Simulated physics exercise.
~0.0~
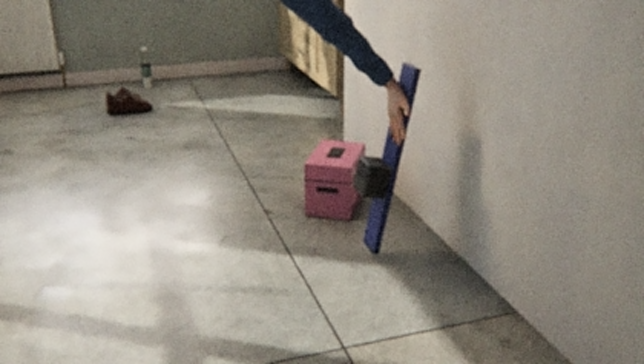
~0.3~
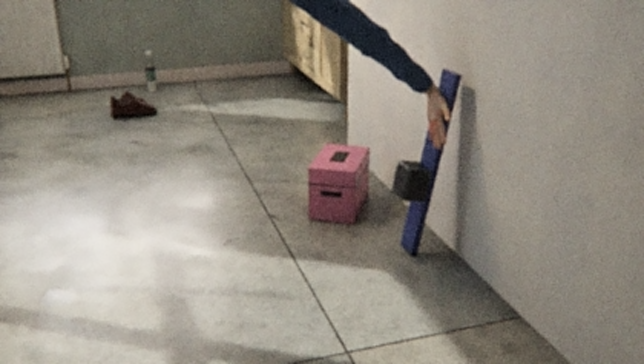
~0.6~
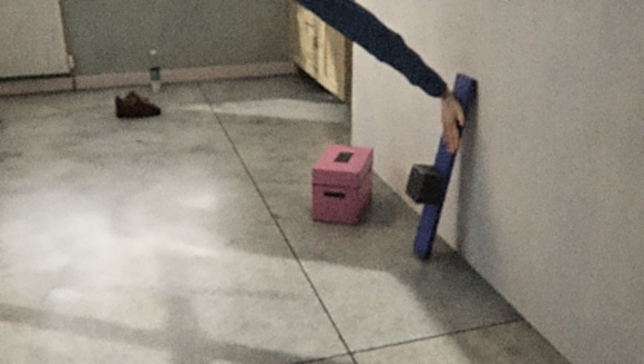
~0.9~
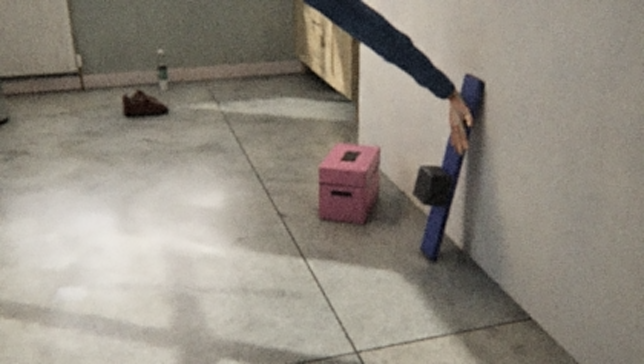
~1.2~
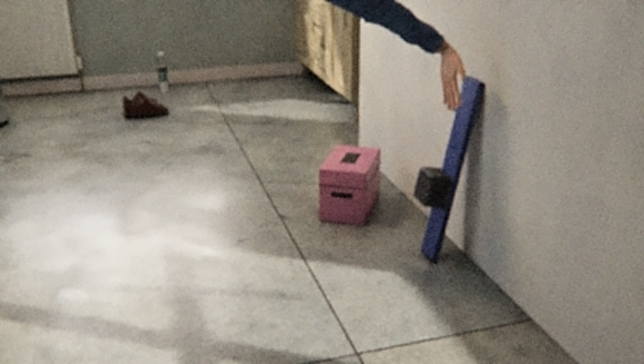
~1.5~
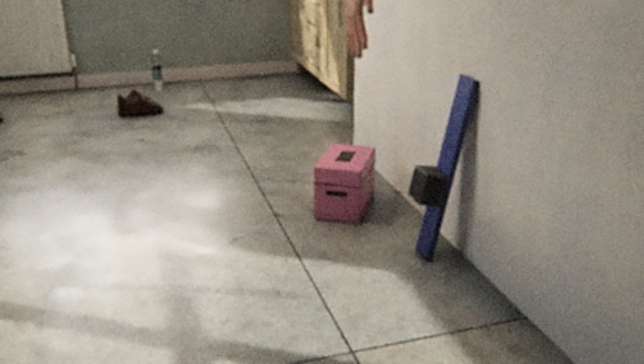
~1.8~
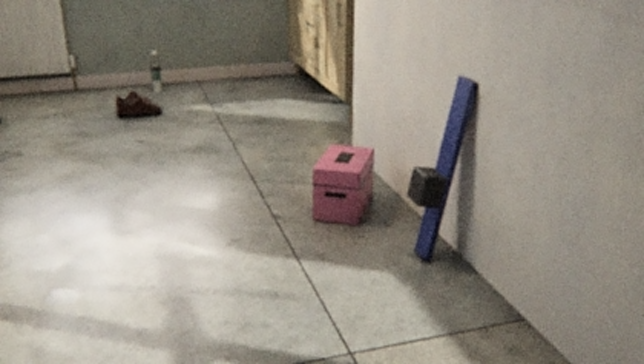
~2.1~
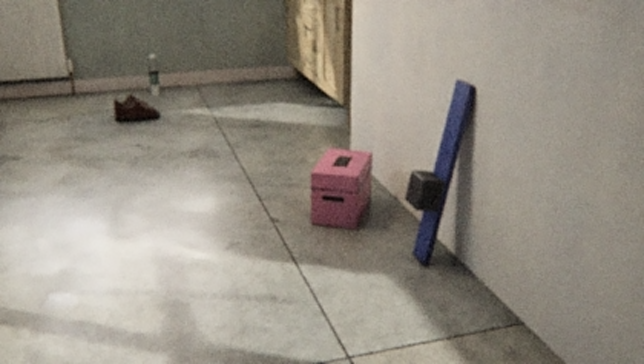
We see a hand move a long blue plank to the right, near a pink toolbox, and lean it against a pale wall. The hand lets go and draws back out of view, and the plank stays leaning while the toolbox remains in its place.
